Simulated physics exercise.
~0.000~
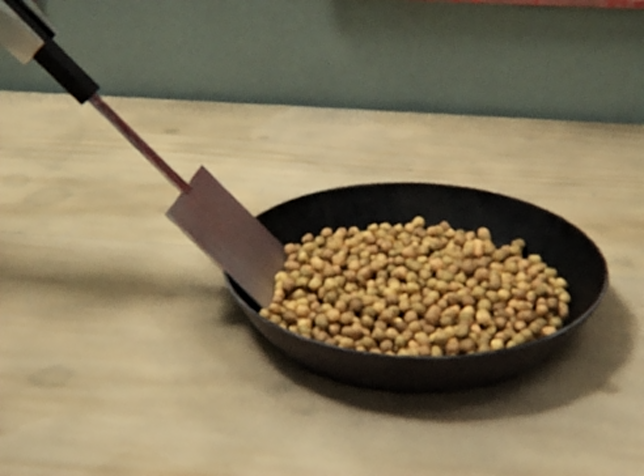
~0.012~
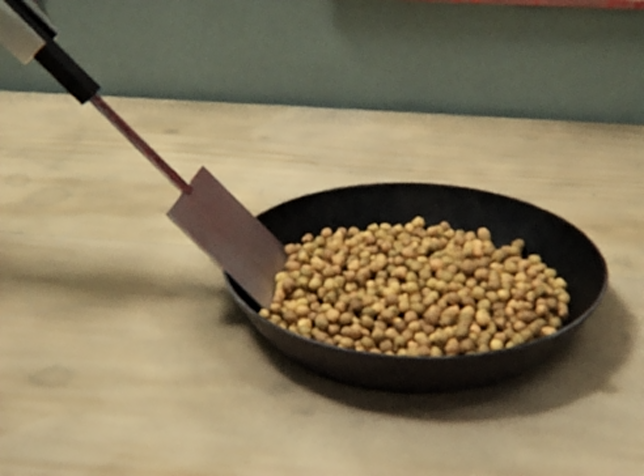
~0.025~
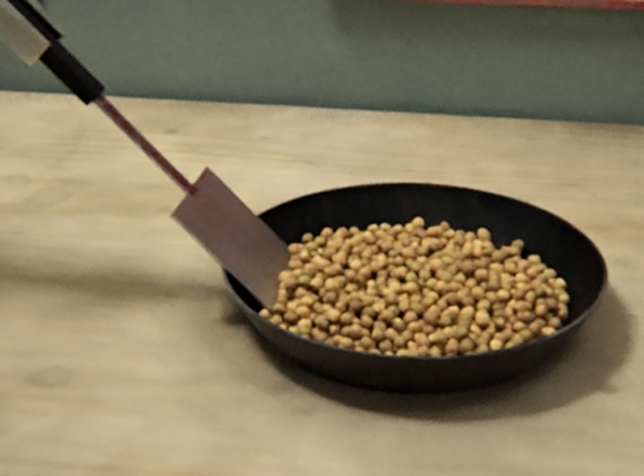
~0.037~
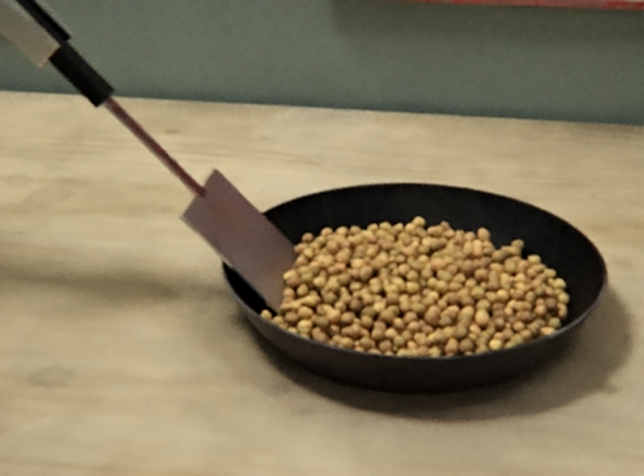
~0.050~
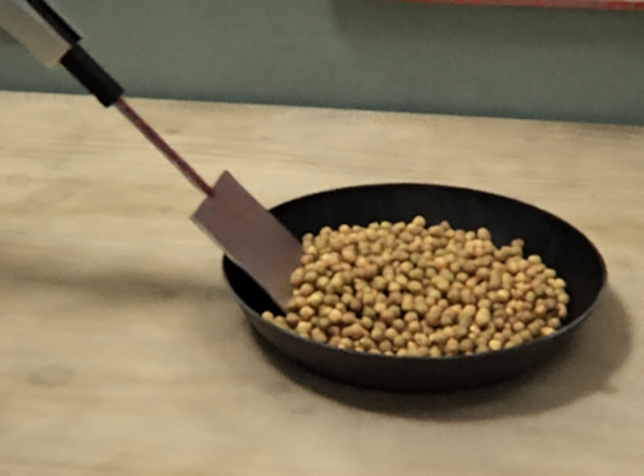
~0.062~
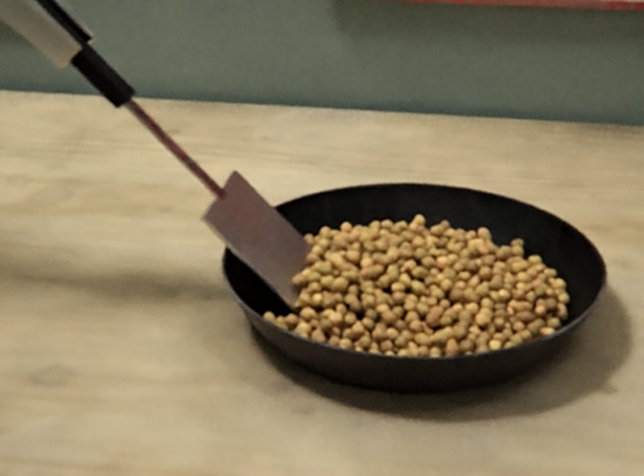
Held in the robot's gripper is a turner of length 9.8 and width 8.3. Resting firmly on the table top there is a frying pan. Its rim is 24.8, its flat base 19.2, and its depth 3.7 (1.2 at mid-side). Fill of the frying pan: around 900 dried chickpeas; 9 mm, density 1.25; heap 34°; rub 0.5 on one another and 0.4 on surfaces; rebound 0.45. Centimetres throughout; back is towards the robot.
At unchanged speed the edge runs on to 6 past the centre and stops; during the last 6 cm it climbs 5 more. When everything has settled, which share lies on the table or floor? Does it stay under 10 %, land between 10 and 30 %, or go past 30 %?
It stays under 10 %.
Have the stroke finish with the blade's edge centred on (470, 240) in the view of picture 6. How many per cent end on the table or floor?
Roughly 0 per cent.
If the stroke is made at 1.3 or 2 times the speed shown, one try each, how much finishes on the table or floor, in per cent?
10 and 15 %.
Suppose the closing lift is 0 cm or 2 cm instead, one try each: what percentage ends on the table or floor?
It comes to around 0 per cent on the first try and around 0 per cent on the second.
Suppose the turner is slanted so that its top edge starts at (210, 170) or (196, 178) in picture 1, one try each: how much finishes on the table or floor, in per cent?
Some 0 and 5 per cent.
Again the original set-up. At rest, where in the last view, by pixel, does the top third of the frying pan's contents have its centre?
I'd say around pixel (517, 286).
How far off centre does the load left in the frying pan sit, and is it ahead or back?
Ahead, by around 3.5 cm.
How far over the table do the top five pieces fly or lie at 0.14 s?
Height: Approx. 4 cm.
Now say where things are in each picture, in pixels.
Turner top edge at (184, 188), sloping 46°; upper third of the load around (404, 280), from x 265 to 565, top at y 225; 900 in the frying pan, in the first picture.
Turner top edge at (185, 188), sloping 46°; upper third of the load around (404, 280), from x 265 to 565, top at y 225, in the second picture.
Turner top edge at (189, 189), sloping 46°; upper third of the load around (400, 280), from x 265 to 565, top at y 225, in the third picture.
Turner top edge at (198, 191), sloping 46°; upper third of the load around (400, 278), from x 265 to 565, top at y 225, in the fourth picture.
Turner top edge at (208, 192), sloping 46°; upper third of the load around (400, 277), from x 270 to 565, top at y 225, in the fifth picture.
Turner top edge at (219, 193), sloping 46°; upper third of the load around (404, 276), from x 270 to 565, top at y 220; 900 in the frying pan, in the sixth picture.
After 0.14 s, sloping 46°, highest piece 4 above the table; 900 in the frying pan.
After 0.22 s, sloping 46°, highest piece 6 above the table; 900 in the frying pan.
After 0.46 s, sloping 46°, highest piece 5 above the table; 863 in the frying pan, 33 on the table or floor, 4 on the blade or in flight.
After 1.51 s, sloping 46°, highest piece 4 above the table; 862 in the frying pan, 38 on the table or floor.
At rest, 862 in the frying pan, 38 on the table or floor. That is 4 % on the table or floor.
